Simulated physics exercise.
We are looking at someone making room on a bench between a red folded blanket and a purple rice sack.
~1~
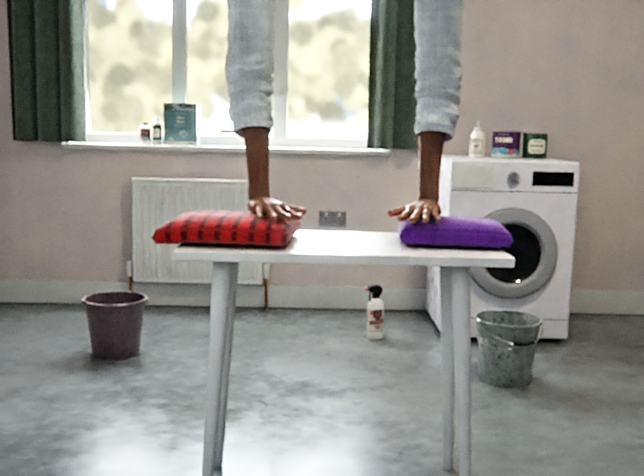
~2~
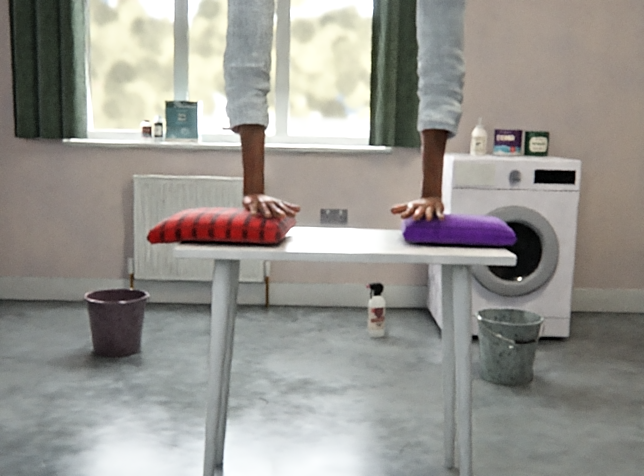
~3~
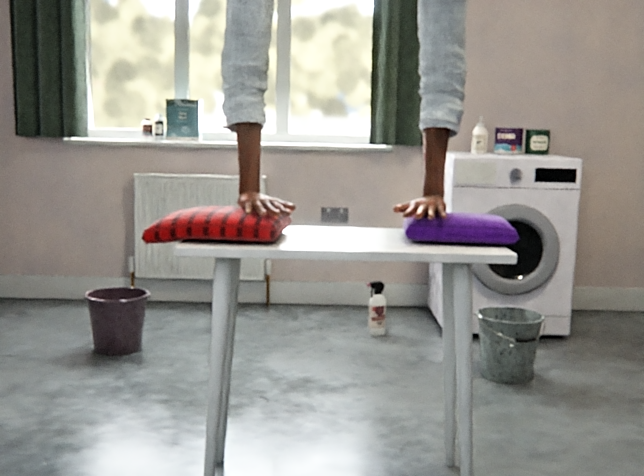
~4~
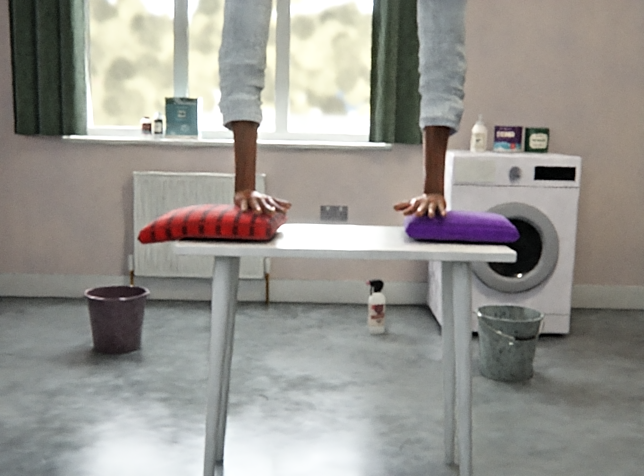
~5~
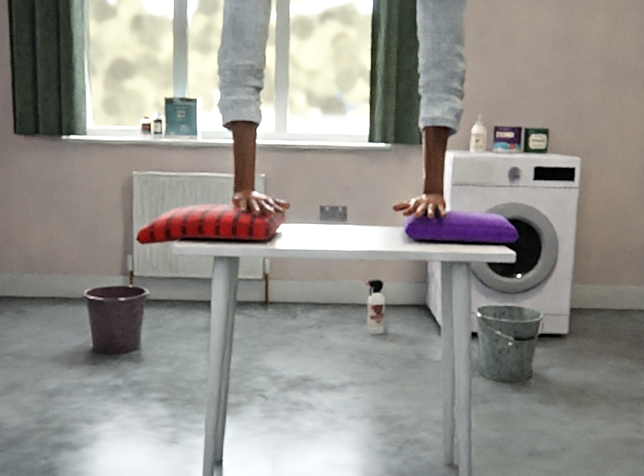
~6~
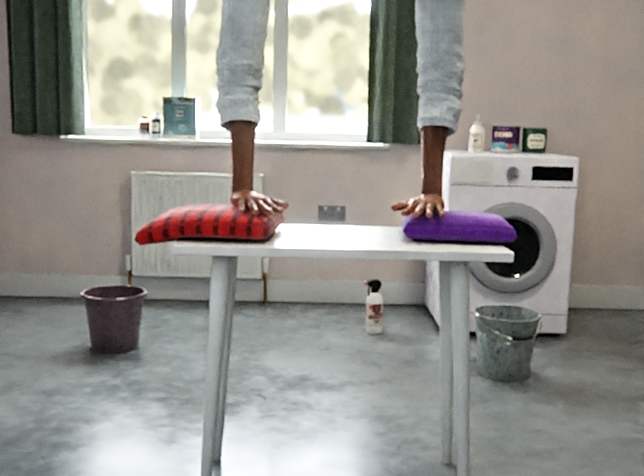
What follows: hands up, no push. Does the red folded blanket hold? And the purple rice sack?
The red folded blanket holds its place and the purple rice sack stays up there.
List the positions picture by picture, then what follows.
In the first picture, folded blanket tip (164, 233); rice sack tip (507, 238).
In the second picture, folded blanket tip (159, 233); rice sack tip (510, 236).
In the third picture, folded blanket tip (154, 233); rice sack tip (512, 235).
In the fourth picture, folded blanket tip (150, 233); rice sack tip (513, 233).
In the fifth picture, folded blanket tip (149, 233); rice sack tip (512, 233).
In the sixth picture, folded blanket tip (147, 233), about a third past the edge; rice sack tip (511, 233), a small part past the edge.
Then, 0.24 s past the final frame, folded blanket unmoved; rice sack unmoved.
When it is over, folded blanket unmoved; rice sack unmoved. The red folded blanket stays up there and the purple rice sack remains on top.
